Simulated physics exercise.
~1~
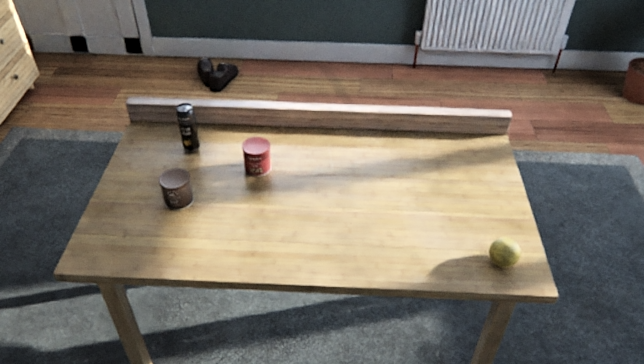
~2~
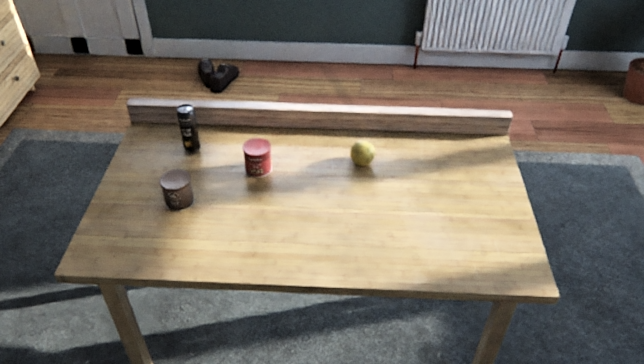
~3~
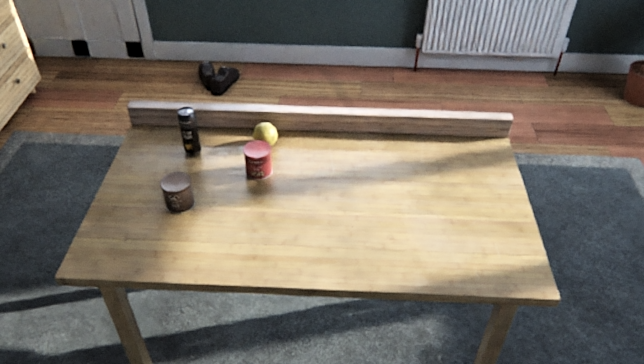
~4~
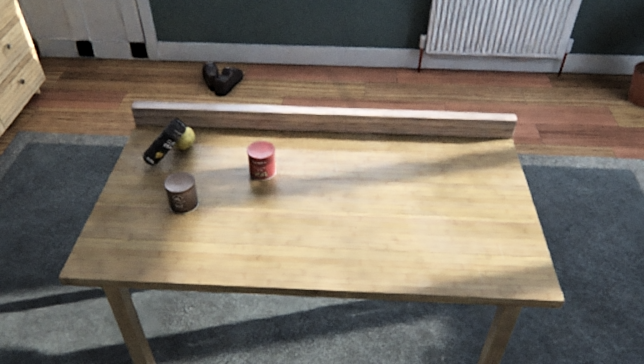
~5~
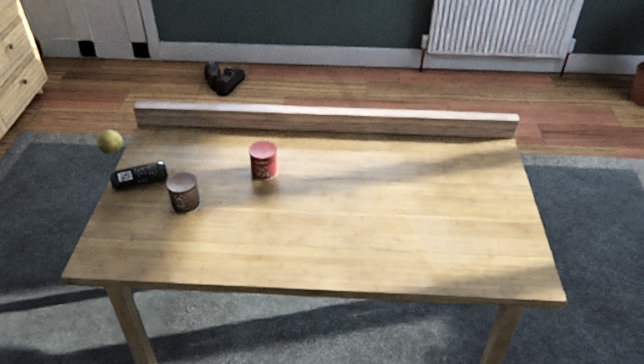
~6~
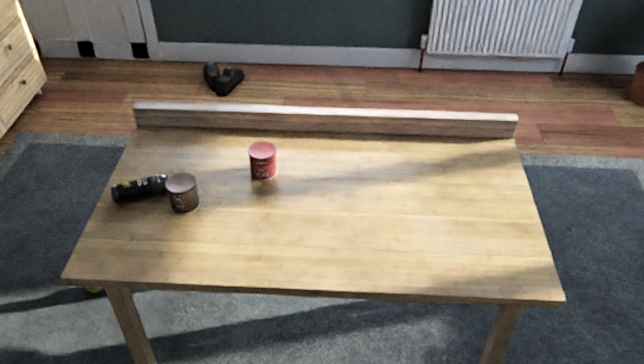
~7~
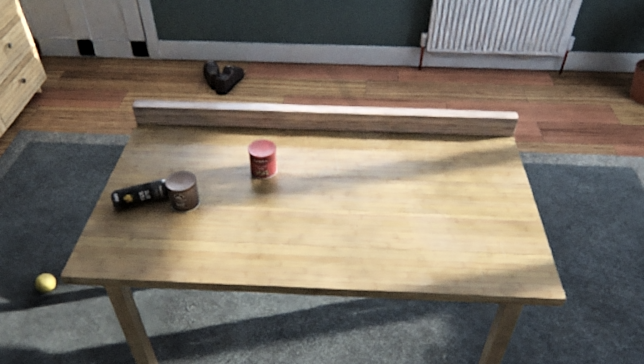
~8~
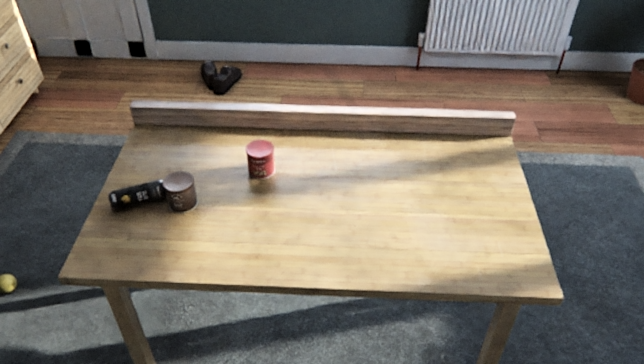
The clip opens on a pale wooden table with a rail along its far edge, a black can and a brown tin standing toward the left, a red tin nearby, and a yellow ball near the right front corner. The ball rolls left and away across the top, passing behind the red tin close to the rail. It reaches the black can, which tips over as the ball carries on past the left edge. The ball drops to the floor and rolls farther left over the grey rug. The can ends on its side against the brown tin, and both tins still stand in place.
